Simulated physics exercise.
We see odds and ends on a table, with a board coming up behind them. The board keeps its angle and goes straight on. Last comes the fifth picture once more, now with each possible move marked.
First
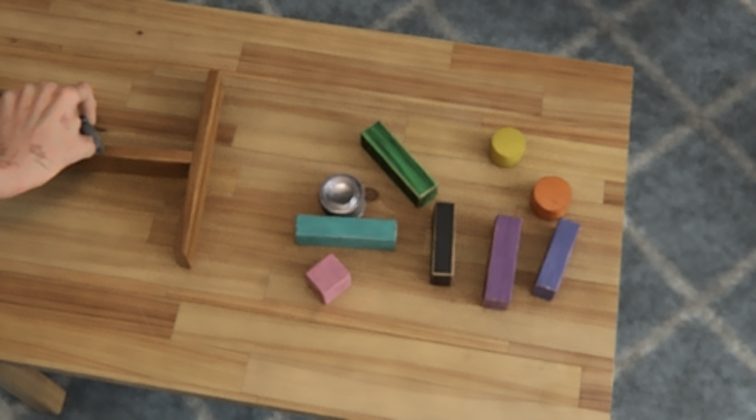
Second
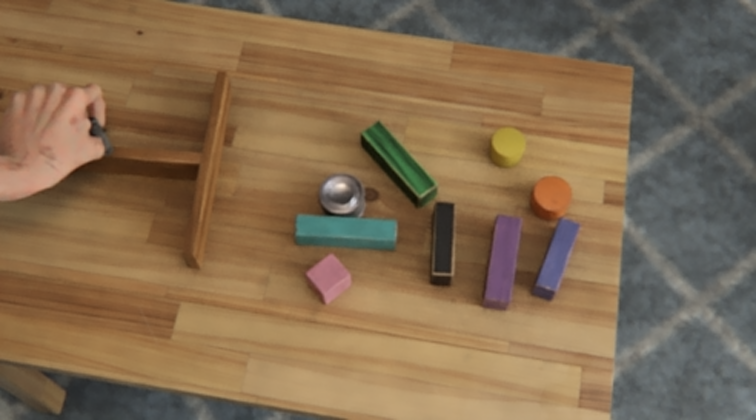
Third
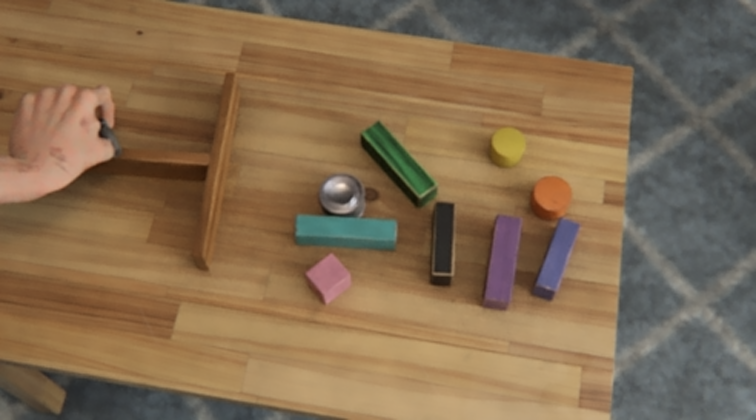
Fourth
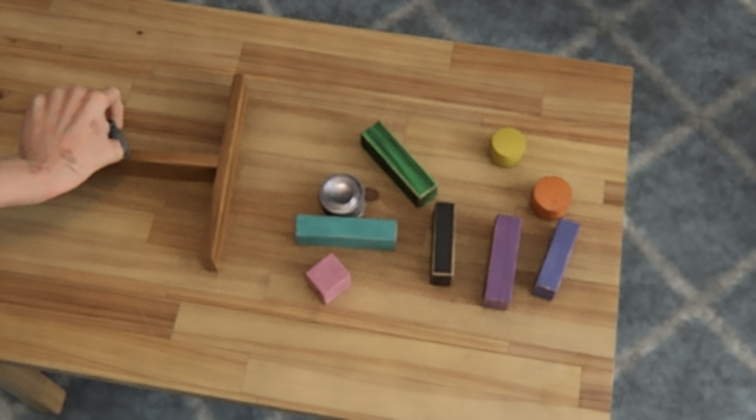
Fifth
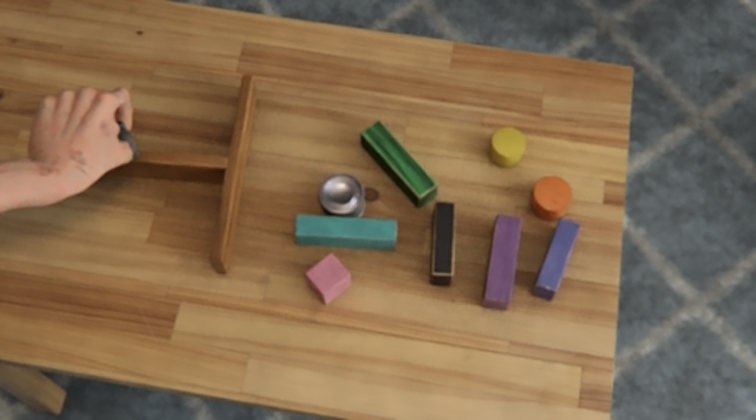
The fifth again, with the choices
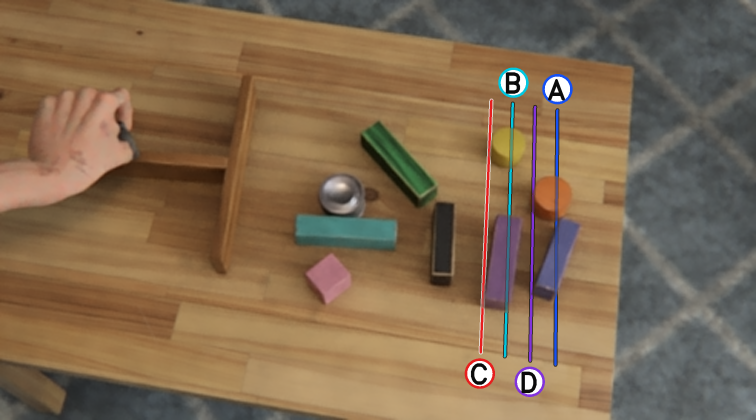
A hand slides a wooden board slowly right across a table toward colourful blocks, which stay still.
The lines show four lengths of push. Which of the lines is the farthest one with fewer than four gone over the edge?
Line A.
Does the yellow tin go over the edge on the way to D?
No.
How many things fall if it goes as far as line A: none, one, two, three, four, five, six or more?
By then, three.
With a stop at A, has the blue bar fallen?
Yes.
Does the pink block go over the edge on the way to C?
No.
On the marked copy, A at (556, 229); B at (509, 222); C at (486, 218); D at (533, 226).
Taking A. A third of the way, board (347, 180); pink block (366, 278); black stick (460, 246).
Two thirds of the way, board (464, 198); blue bar (631, 270); purple bar (603, 277).
When it is over, board (558, 213); black stick over the edge; blue bar over the edge; three fallen.
As for the rest, B is within the limit but short; C is within the limit but short; D is within the limit but short.
